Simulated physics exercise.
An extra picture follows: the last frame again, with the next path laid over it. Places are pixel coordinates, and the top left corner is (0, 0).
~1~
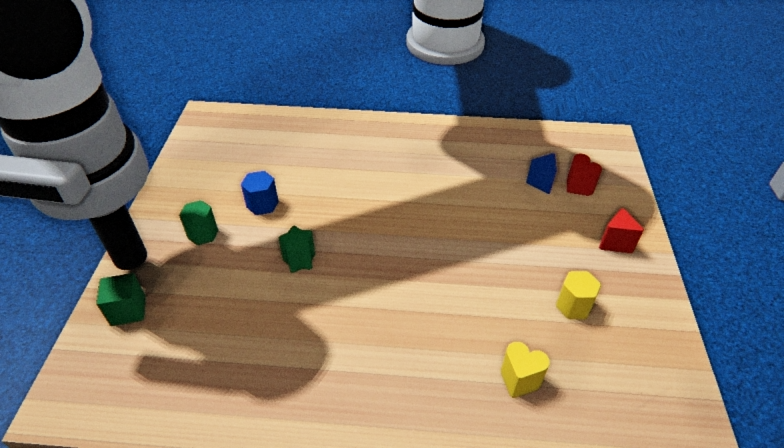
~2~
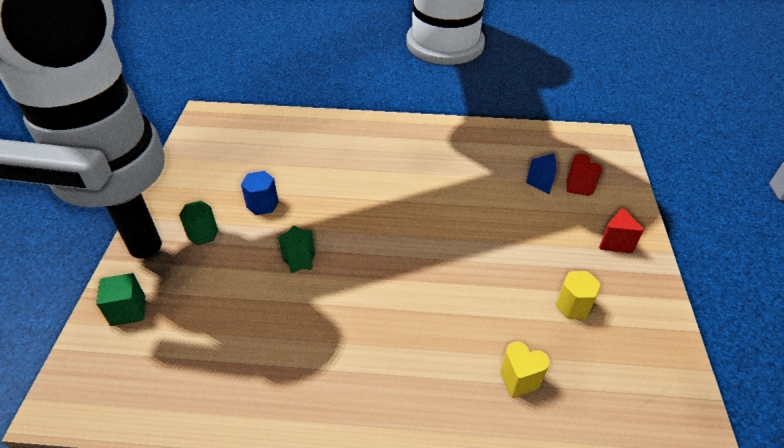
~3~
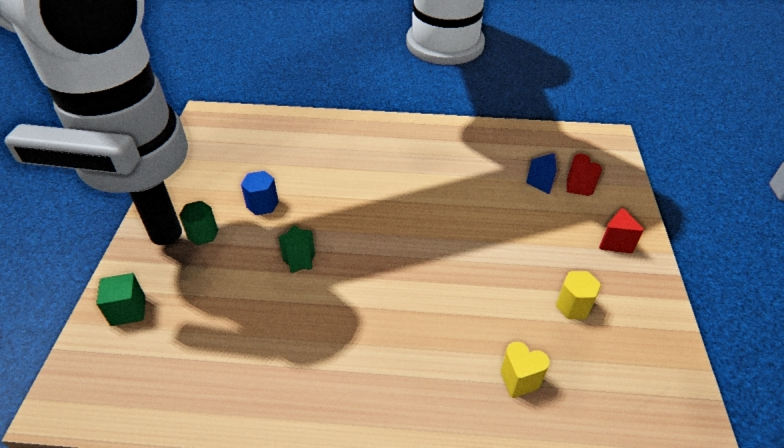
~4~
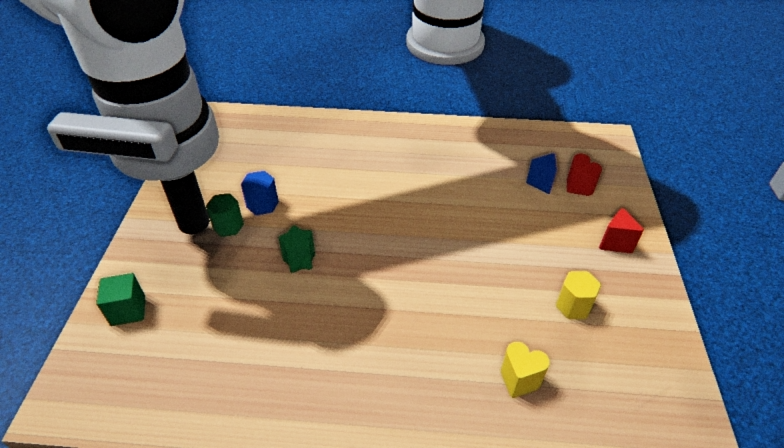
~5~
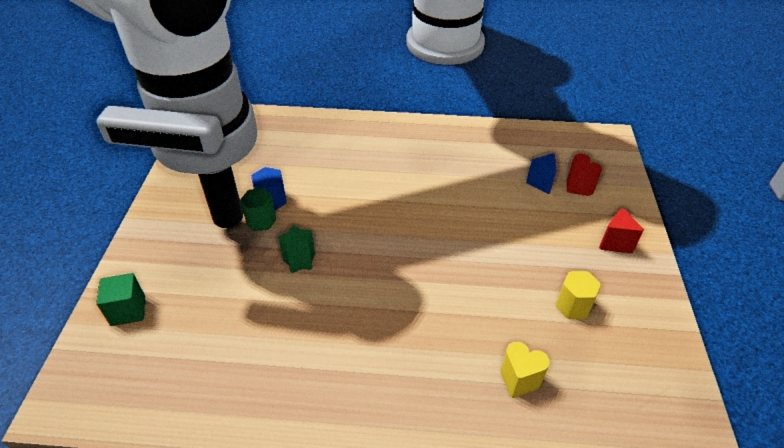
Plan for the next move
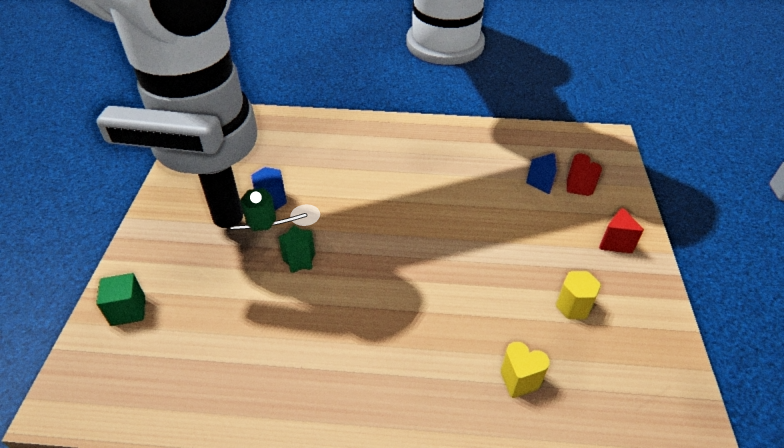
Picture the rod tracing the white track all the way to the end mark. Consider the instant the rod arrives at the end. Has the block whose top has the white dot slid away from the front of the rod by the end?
No, it doesn't check out.
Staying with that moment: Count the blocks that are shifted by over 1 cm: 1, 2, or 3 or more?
Blocks displaced: 1.
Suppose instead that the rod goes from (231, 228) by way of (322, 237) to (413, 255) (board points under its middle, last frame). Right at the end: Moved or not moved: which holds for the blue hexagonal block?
The answer is that it remains undisturbed.
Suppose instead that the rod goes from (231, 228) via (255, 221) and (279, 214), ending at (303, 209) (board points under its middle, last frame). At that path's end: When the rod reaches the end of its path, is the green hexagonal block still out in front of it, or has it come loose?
By the time the path ends, the green hexagonal block is still sitting right in front of the rod.
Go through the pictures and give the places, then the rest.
The first picture shows lower end of the rod at (131, 258), tops of blocks, green hexagonal block at (195, 211), blue hexagonal block at (257, 181).
The second picture shows rod at (146, 247), blocks as before.
The third picture shows rod at (166, 234), blocks as before.
The fourth picture shows rod at (194, 224), green hexagonal block at (222, 203).
The fifth picture shows rod at (228, 218), green hexagonal block at (256, 197), blue hexagonal block at (267, 177).
The drawn path runs from (231, 228) through (257, 226) and (282, 222) to (305, 215); the dot is on the green hexagonal block.
What follows on the original path. Halfway along, rod at (268, 214); green hexagonal block at (295, 193).
At the end, rod at (304, 205); green hexagonal block at (331, 184); blue hexagonal block not moved.
